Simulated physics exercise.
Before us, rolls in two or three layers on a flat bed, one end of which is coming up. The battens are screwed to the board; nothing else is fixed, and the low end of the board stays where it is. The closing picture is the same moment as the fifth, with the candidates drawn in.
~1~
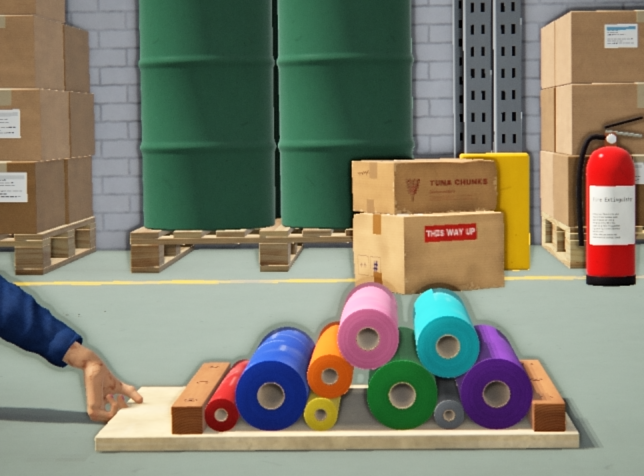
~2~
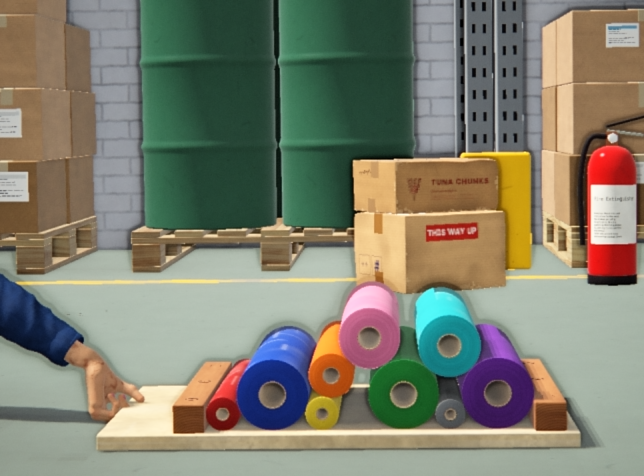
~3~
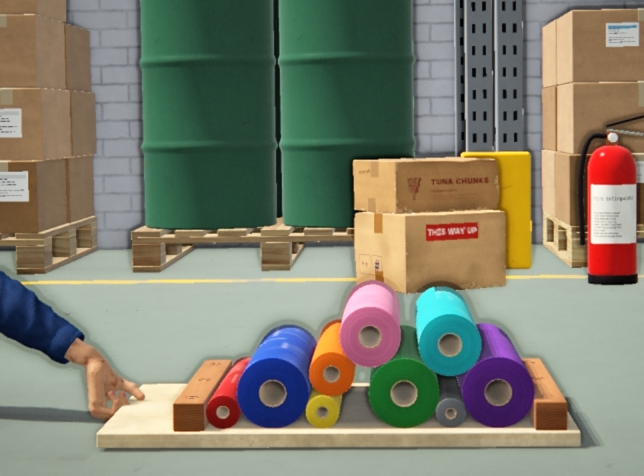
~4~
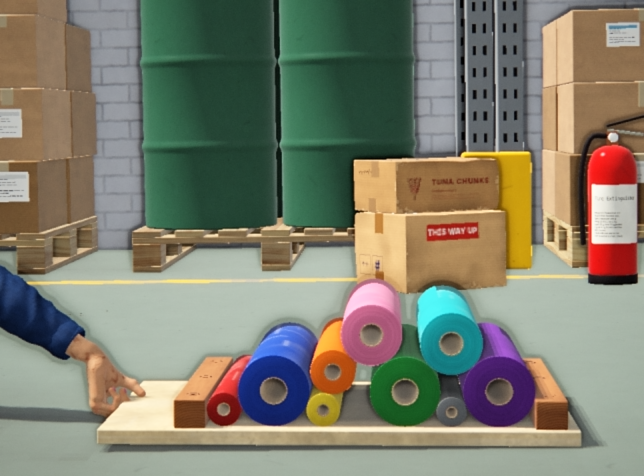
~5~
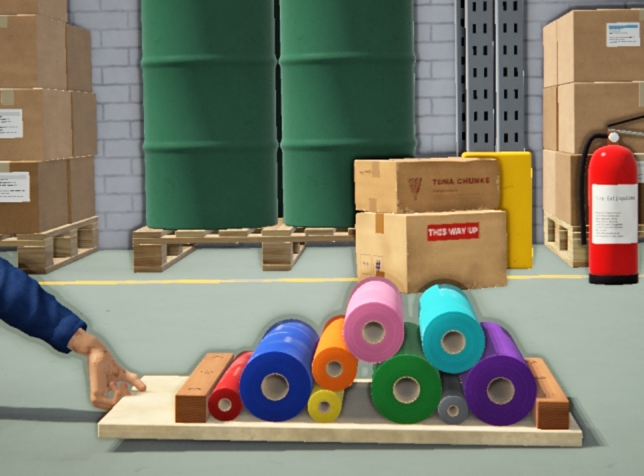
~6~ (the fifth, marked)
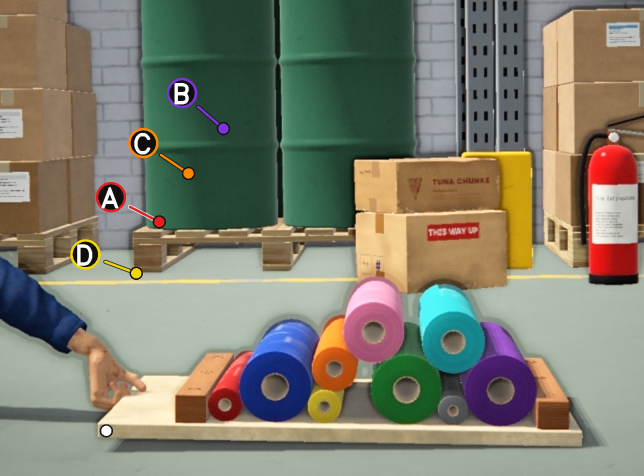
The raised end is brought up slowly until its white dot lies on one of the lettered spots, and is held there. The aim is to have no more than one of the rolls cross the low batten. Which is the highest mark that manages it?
The highest mark that will do is B.
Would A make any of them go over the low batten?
At A: No.
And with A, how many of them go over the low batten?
At A the number is none.
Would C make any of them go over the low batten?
No.
On the marked copy, A at (159, 222); B at (223, 129); C at (188, 173); D at (136, 273); the white dot at (106, 431).
Following B. Soon after the start, board at 21°.
Later, board at 41°.
In the end, board at 42°, none over the low batten.
As for the rest, A none over the low batten; C none over the low batten; D none over the low batten.
